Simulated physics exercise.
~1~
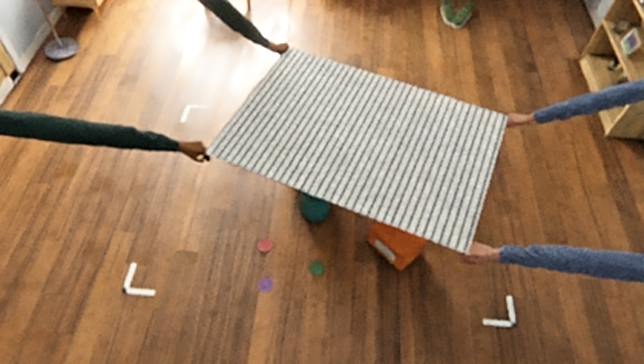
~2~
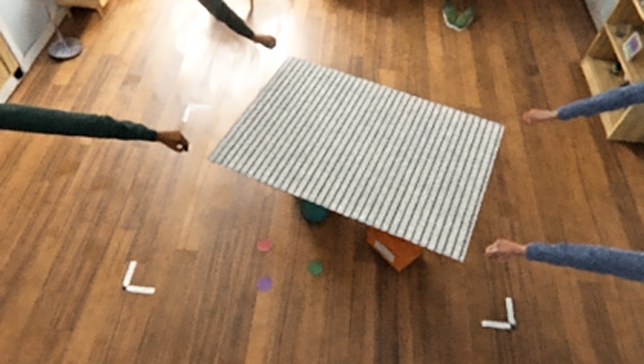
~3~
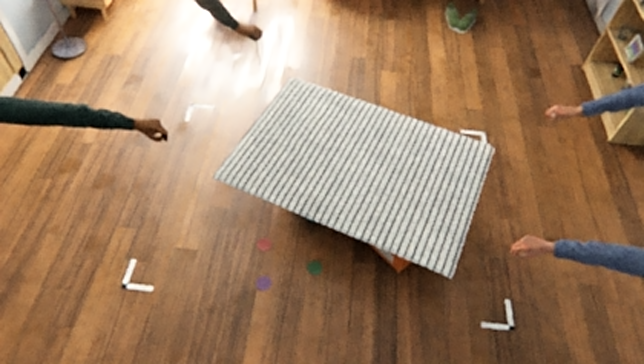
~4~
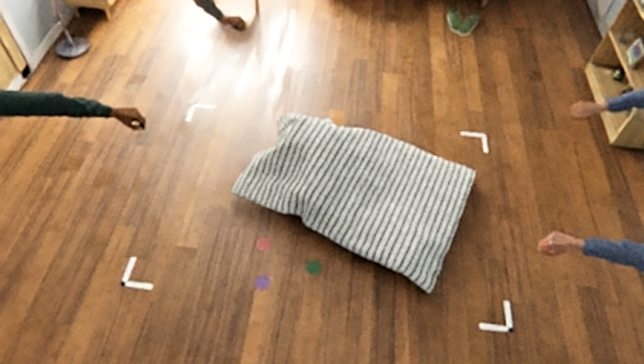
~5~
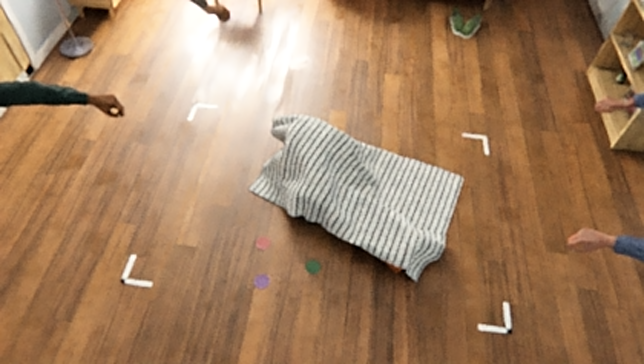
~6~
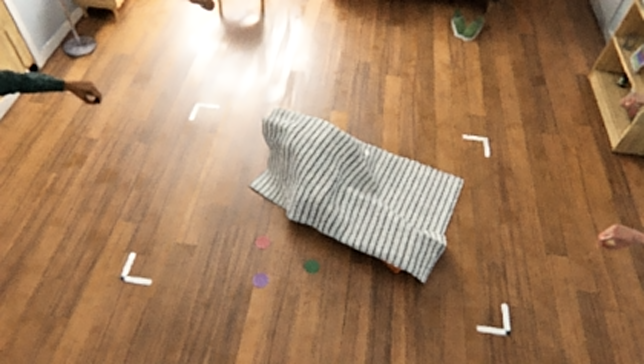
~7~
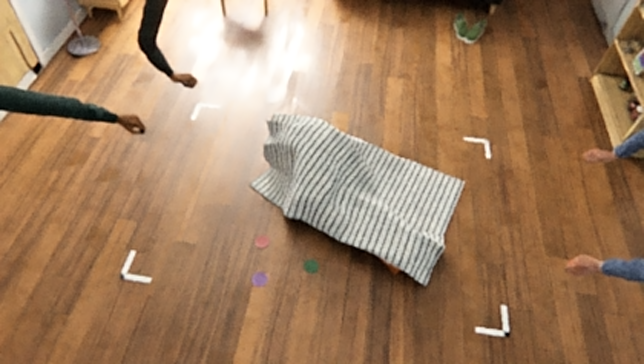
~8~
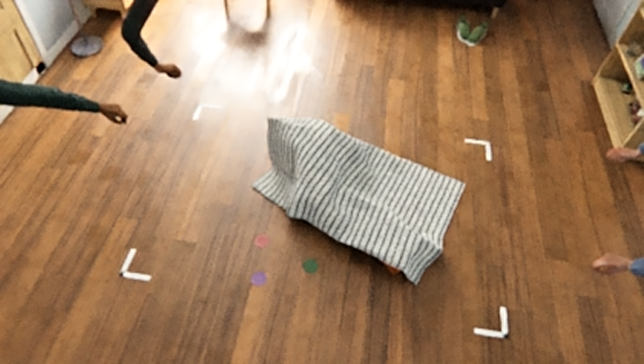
On a wooden living-room floor, four hands releasing a striped blanket that drops and drapes over upright objects beside three coloured discs.
